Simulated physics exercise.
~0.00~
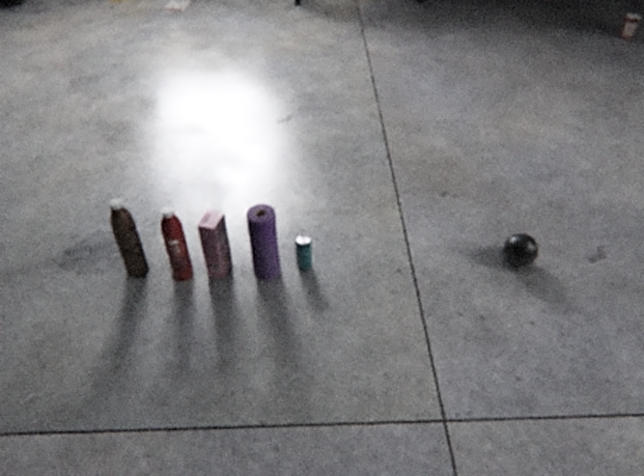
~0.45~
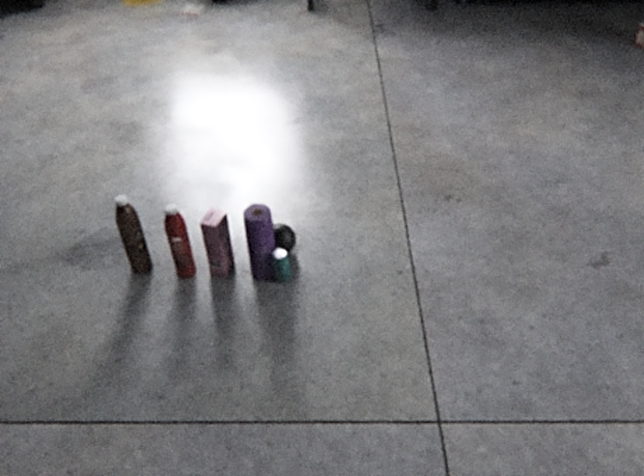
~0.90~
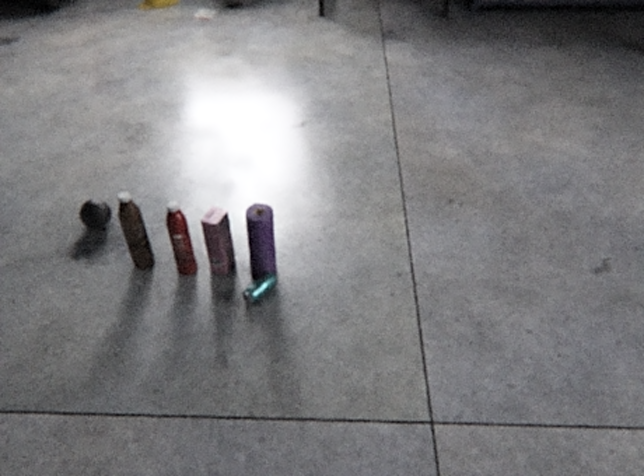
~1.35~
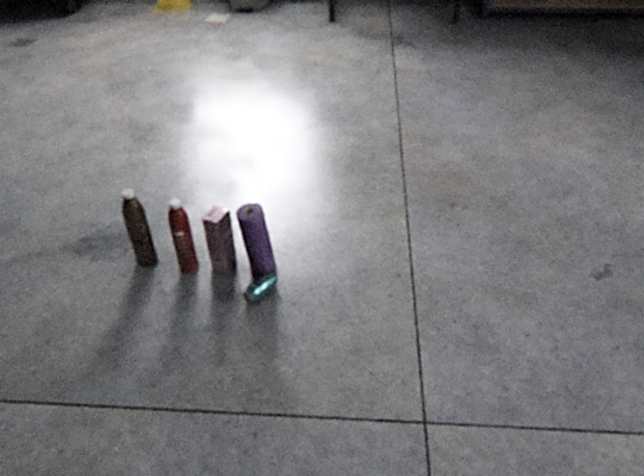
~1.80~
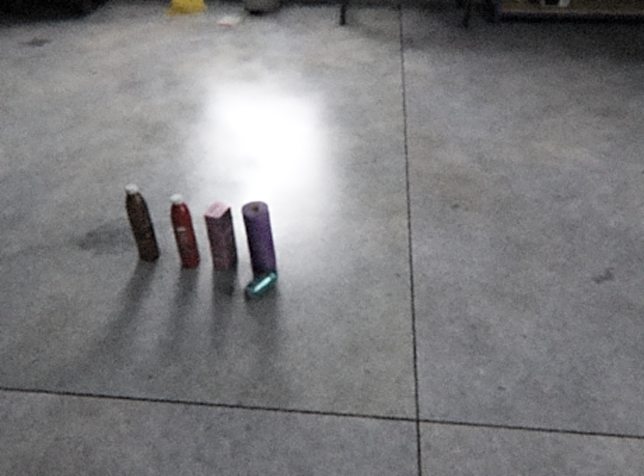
At first, a brown bottle, a red bottle, a pink carton, a purple roll and a small turquoise can stand in a row on a grey concrete floor, with a black ball off to the right. The ball travels left to the end of the row, close beside the purple roll and the can. It then appears beyond the brown bottle at the far left, while the turquoise can lies on its side by the roll's base. The ball passes out of sight, leaving the can toppled and the bottles, carton and roll still standing.
